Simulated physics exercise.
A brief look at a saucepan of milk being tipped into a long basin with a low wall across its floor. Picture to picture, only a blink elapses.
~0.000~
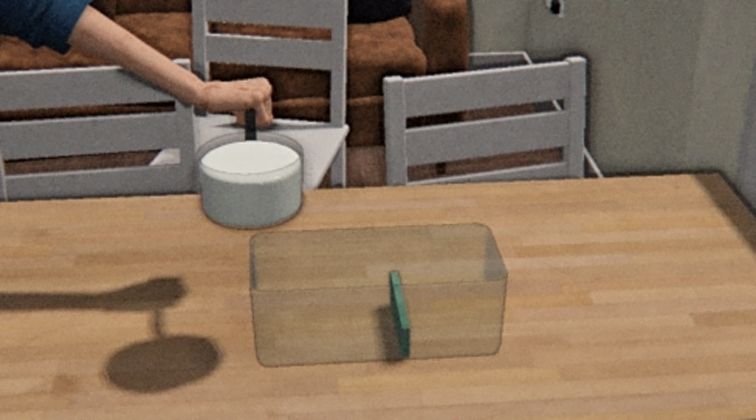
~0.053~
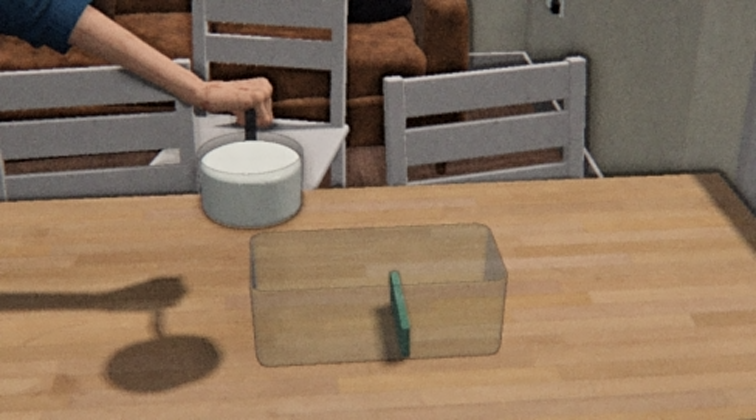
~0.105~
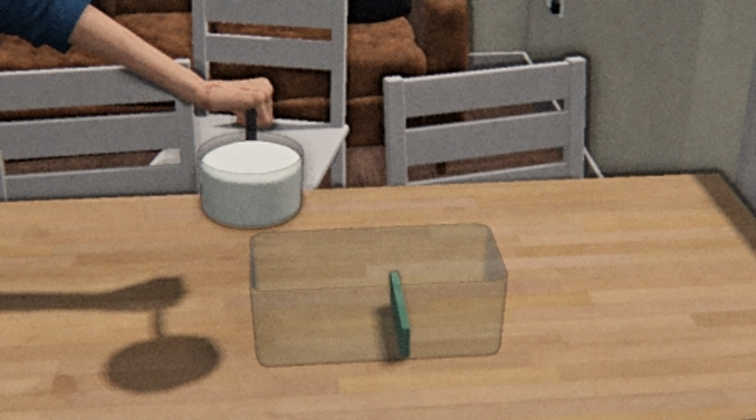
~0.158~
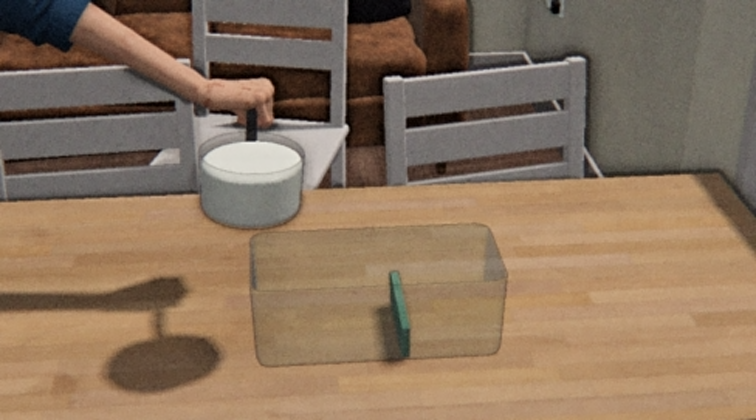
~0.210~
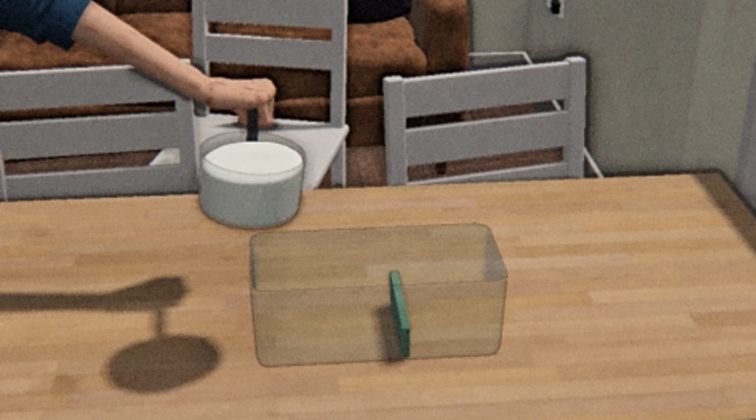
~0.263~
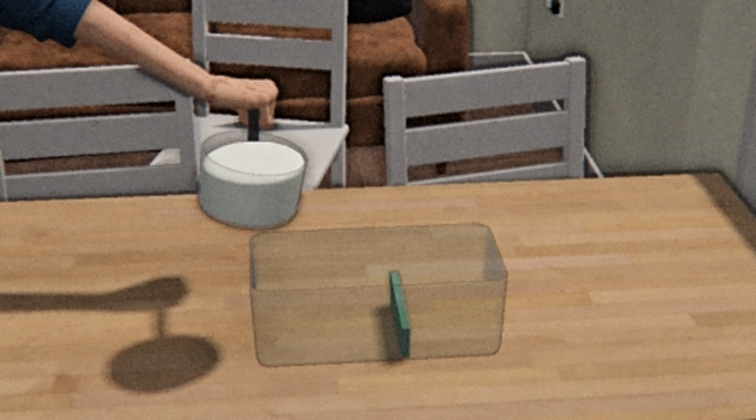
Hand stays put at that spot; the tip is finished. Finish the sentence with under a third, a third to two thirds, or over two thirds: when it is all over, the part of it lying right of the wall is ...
... under a third.
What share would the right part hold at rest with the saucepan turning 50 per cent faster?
Near 5 in a hundred.
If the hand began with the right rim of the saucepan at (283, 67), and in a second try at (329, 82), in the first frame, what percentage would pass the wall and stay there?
You'd see around 5 per cent, and then around 55 per cent.
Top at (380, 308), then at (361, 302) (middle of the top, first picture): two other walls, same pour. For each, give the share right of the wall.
The first placement leaves close to 20 per cent, the second close to 50 per cent.
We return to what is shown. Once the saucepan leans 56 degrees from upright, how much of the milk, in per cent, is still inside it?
About 70 per cent.
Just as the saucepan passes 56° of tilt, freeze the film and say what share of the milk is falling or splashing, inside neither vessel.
Share in flight: Approx. 20 %.
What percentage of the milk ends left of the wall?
Share: Roughly 95 %.
A moment on, the saucepan is tipped part way and 71 per cent is still to pour, 8 is left of the wall and 0 right of it.
Next, the saucepan is tipped on its side and 22 per cent is still to pour, 64 is left of the wall and 1 right of it.
Then the saucepan is tipped on its side and 5 per cent is still to pour, 89 is left of the wall and 3 right of it.
Later the saucepan is tipped on its side and 1 per cent is still to pour, 95 is left of the wall and 3 right of it.
At rest 96 per cent lies left of the wall, 3 right of it and 0 outside.
